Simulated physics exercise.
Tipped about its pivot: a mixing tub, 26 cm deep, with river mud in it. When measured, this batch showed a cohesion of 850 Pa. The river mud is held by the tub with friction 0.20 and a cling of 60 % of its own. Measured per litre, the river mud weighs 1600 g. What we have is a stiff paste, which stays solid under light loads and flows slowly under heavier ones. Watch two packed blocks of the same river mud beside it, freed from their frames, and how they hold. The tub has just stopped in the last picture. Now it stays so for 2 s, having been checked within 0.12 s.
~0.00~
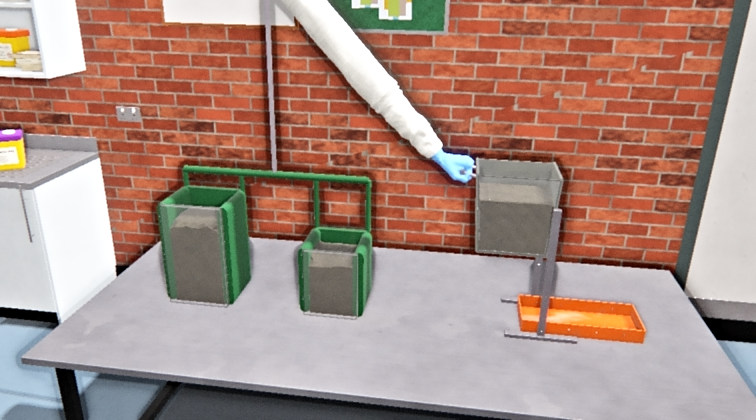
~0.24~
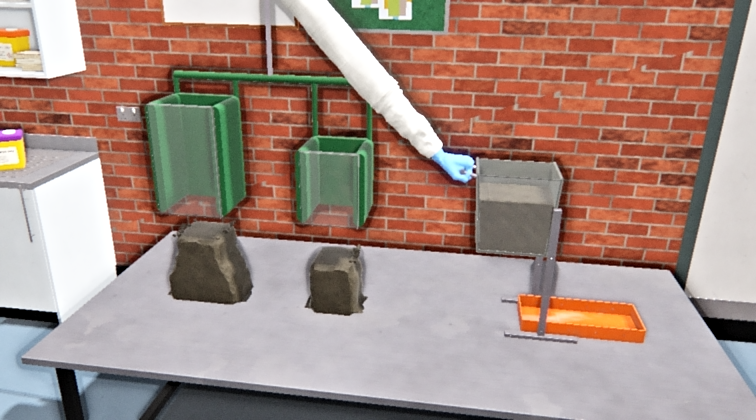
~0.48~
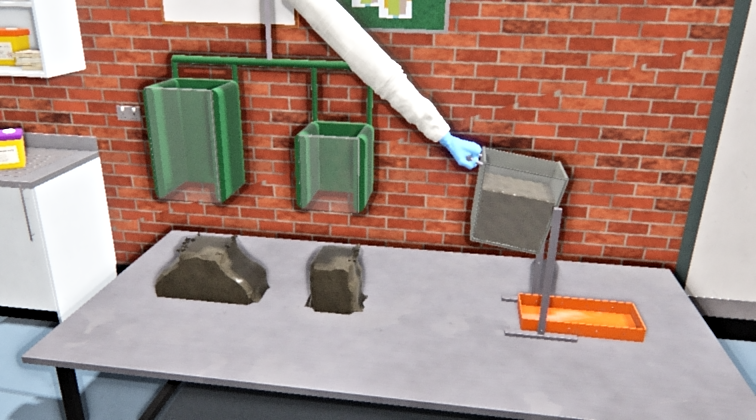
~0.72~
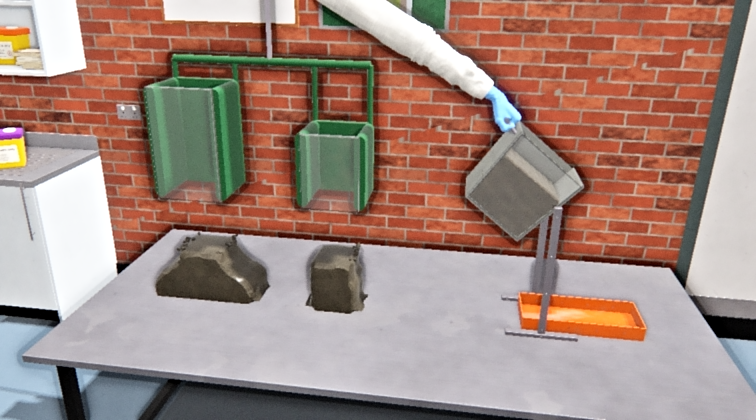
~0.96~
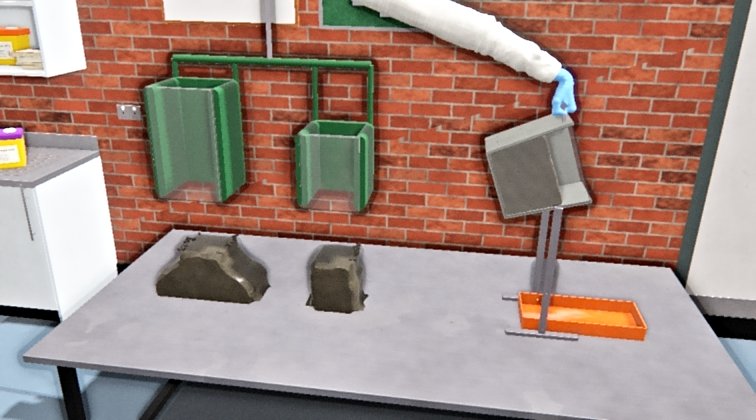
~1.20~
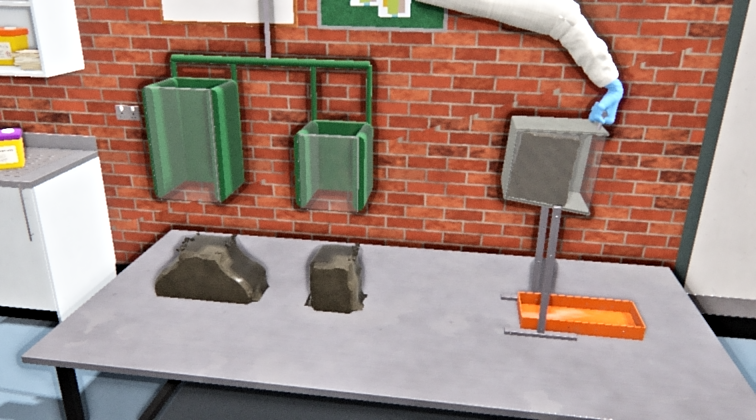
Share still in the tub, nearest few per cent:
70 %.
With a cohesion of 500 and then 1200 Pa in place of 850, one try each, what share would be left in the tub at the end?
First try roughly 45 per cent, second try roughly 100 per cent.
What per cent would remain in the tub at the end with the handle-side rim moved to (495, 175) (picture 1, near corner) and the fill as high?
100 %.
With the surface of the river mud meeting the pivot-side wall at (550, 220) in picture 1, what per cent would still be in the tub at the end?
About 100 per cent.
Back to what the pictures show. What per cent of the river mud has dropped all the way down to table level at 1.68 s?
0 %.
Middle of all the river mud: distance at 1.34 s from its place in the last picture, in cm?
Measured shift, roughly 3 cm.
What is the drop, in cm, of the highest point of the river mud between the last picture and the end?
About 11 cm.
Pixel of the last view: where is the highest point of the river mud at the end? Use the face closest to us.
Near (539, 168).
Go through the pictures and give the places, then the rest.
The first picture shows handle-side rim at (480, 175), tilt 0 degrees; highest point of the river mud at (548, 204); test blocks 32 cm, 21 cm high (left to right).
The second picture shows handle-side rim at (480, 175), tilt 0 degrees; highest point of the river mud at (548, 204); test blocks 26 cm, 20 cm high (left to right).
The third picture shows handle-side rim at (487, 163), tilt 9 degrees; highest point of the river mud at (488, 190); test blocks 20 cm, 20 cm high (left to right).
The fourth picture shows handle-side rim at (523, 134), tilt 39 degrees; highest point of the river mud at (508, 158); test blocks 20 cm, 20 cm high (left to right).
The fifth picture shows handle-side rim at (573, 125), tilt 70 degrees; highest point of the river mud at (541, 138); test blocks 20 cm, 20 cm high (left to right).
The sixth picture shows handle-side rim at (607, 136), tilt 94 degrees; highest point of the river mud at (528, 134); test blocks 20 cm, 20 cm high (left to right).
By 1.34 s, the tub is at 94 degrees and holds 100 %.
By 1.51 s, the tub is at 94 degrees and holds 96 %.
By 1.68 s, the tub is at 94 degrees and holds 83 %.
By 1.85 s, the tub is at 94 degrees and holds 73 %.
By 3.20 s, at the end, the tub is at 94 degrees and holds 70 %.
